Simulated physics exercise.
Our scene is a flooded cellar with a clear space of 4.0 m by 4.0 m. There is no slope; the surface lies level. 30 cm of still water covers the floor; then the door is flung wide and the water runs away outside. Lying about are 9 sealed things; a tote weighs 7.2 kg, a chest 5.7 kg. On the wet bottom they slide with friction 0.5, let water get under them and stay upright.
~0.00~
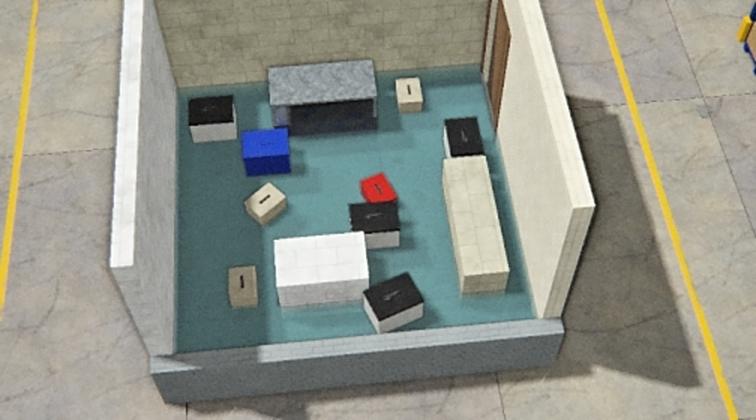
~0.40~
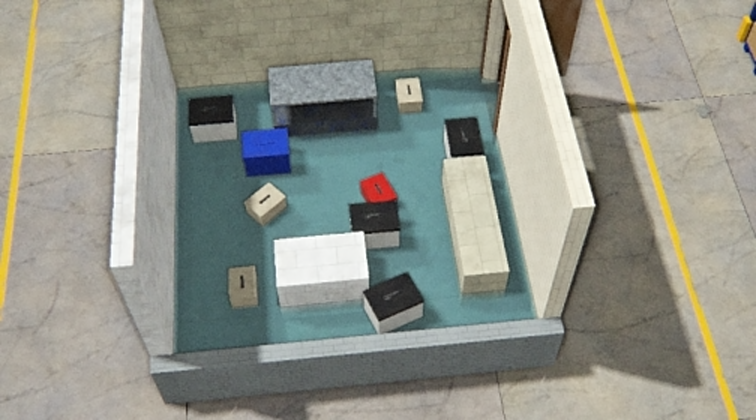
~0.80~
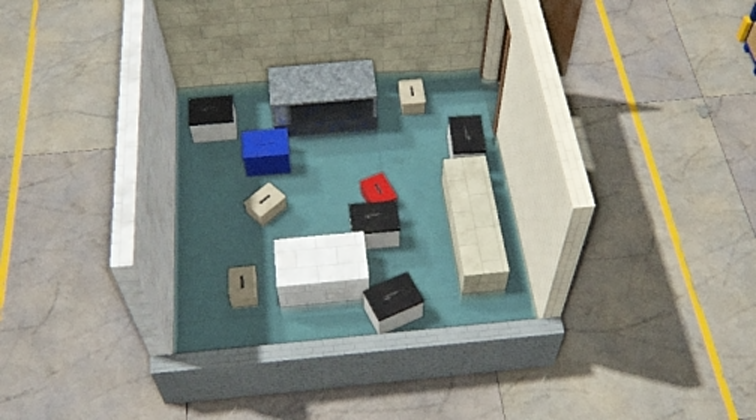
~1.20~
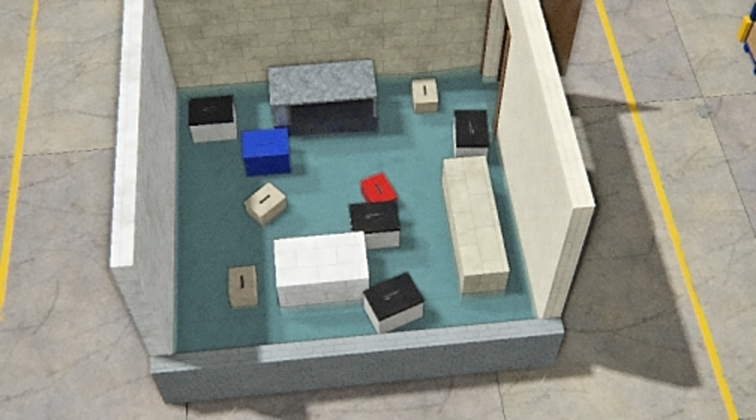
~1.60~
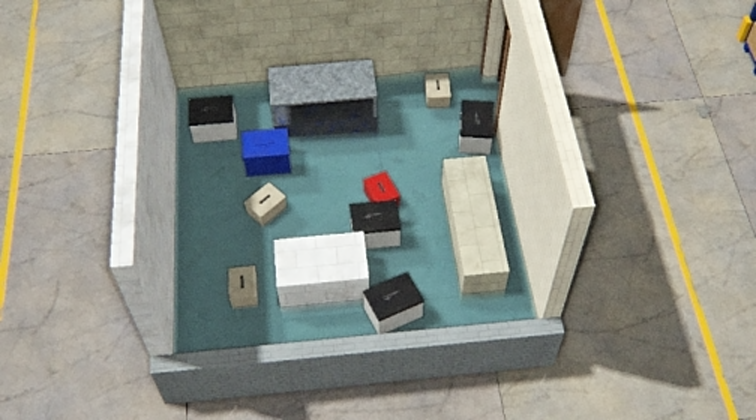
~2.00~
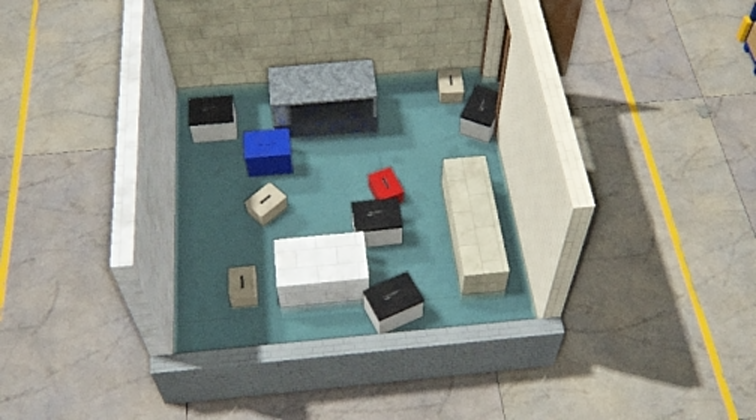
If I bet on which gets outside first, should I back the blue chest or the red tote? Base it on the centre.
Back the red one; it gets out first.
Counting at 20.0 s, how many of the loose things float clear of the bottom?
At that time, 3.
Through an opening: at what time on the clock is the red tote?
Close to 5.5 s, I'd say.
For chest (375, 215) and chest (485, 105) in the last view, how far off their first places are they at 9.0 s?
The first is 140 cm off, the second is gone out.
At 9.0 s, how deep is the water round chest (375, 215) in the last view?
19 cm.
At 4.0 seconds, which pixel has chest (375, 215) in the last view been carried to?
Roughly (394, 190) in the same view.
After 4.0 s the blue chest is near (298, 139), 0.4 m from its start, afloat; the red tote is near (432, 141), 1.0 m from its start, afloat; 2 of 9 are out; 7 afloat.
After 9.0 s the blue chest is near (346, 131), 1.0 m from its start, afloat; the red tote has gone out (at 5.5 s); 3 of 9 are out; 6 afloat.
After 16.0 s the blue chest has gone out (at 14.9 s); the red tote has gone out (at 5.5 s); 5 of 9 are out; 4 afloat.
After 20.0 s the blue chest has gone out (at 14.9 s); the red tote has gone out (at 5.5 s); 6 of 9 are out; 3 afloat.
